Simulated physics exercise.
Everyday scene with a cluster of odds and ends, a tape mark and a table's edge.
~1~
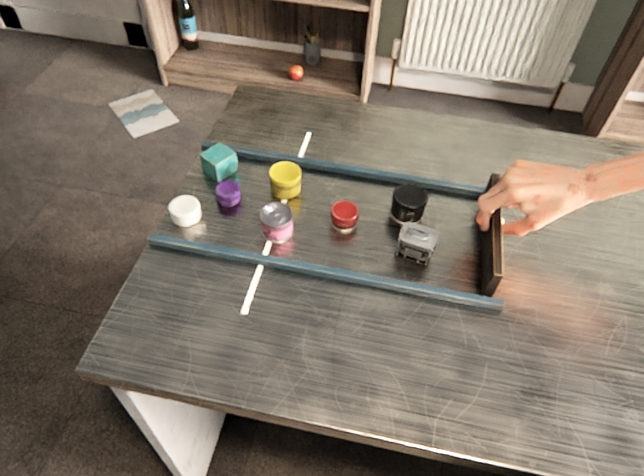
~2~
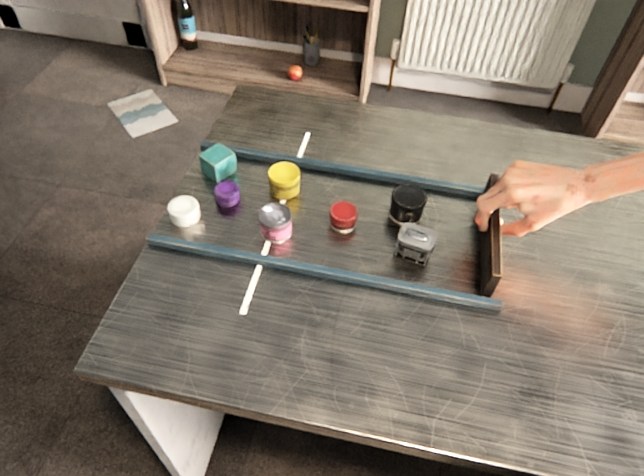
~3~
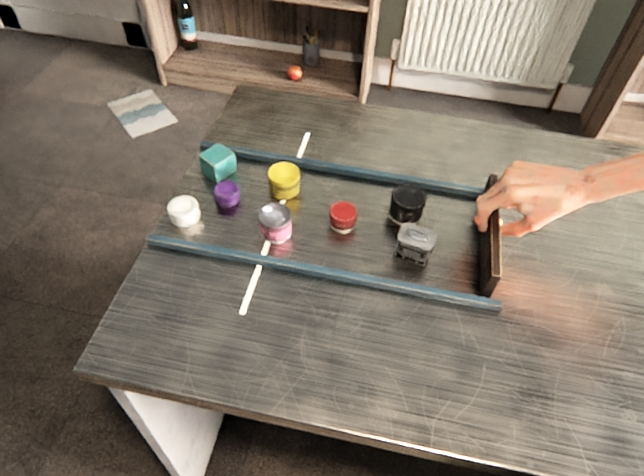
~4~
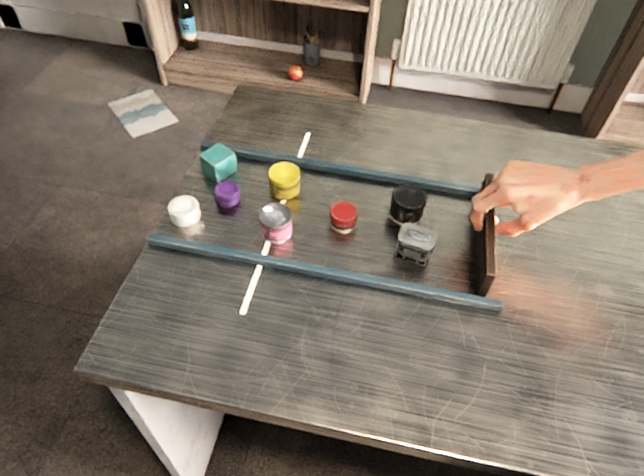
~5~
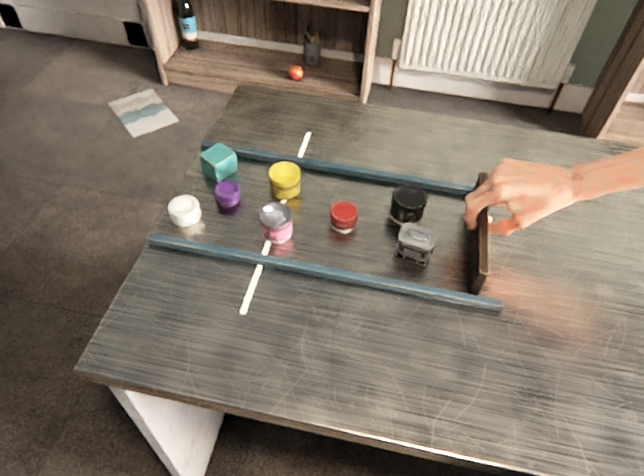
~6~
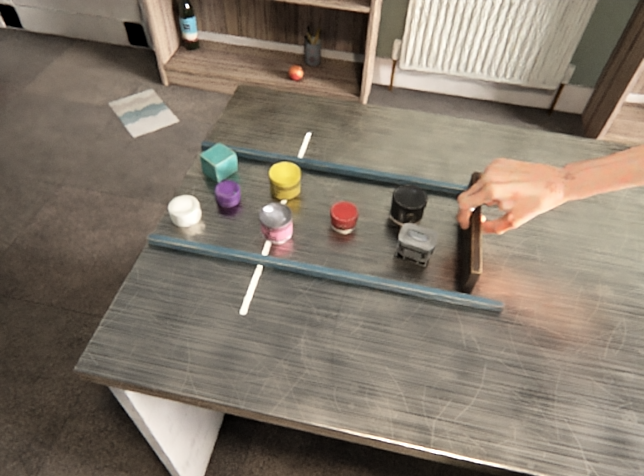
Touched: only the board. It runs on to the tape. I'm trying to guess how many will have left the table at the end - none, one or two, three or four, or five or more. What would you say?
No losses.
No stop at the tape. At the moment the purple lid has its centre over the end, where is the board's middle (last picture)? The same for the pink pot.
Approx. (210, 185) for the first, approx. (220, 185) for the second.
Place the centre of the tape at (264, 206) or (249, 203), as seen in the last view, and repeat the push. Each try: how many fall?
Tallies in order: 0 and 0.
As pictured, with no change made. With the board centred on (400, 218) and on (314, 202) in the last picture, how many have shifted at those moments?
At the one place 2, at the other 5.
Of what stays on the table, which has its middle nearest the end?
It's the white lid.
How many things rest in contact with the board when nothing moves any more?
That number would be 3.
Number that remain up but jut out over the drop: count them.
The number would be 0.
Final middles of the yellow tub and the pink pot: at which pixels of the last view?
About (243, 172), and the other about (225, 214).
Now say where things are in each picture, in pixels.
The first frame shows white lid (185, 211); turquoise block (219, 162); purple lid (228, 194); board (491, 232); tape (281, 209).
The second frame shows turquoise block (218, 163); pink pot (276, 223).
The third frame shows purple lid (227, 194); yellow tub (284, 181).
The fourth frame shows white lid (185, 211); board (485, 232).
The fifth frame shows turquoise block (219, 163); red tin (344, 217).
The sixth frame shows white lid (185, 211); turquoise block (219, 163); purple lid (228, 194); board (472, 230); tape (281, 209).
Soon after, none off yet; white lid at rest near (185, 211); turquoise block at rest near (219, 163); purple lid at rest near (228, 194).
At rest, the number that fall off is zero.
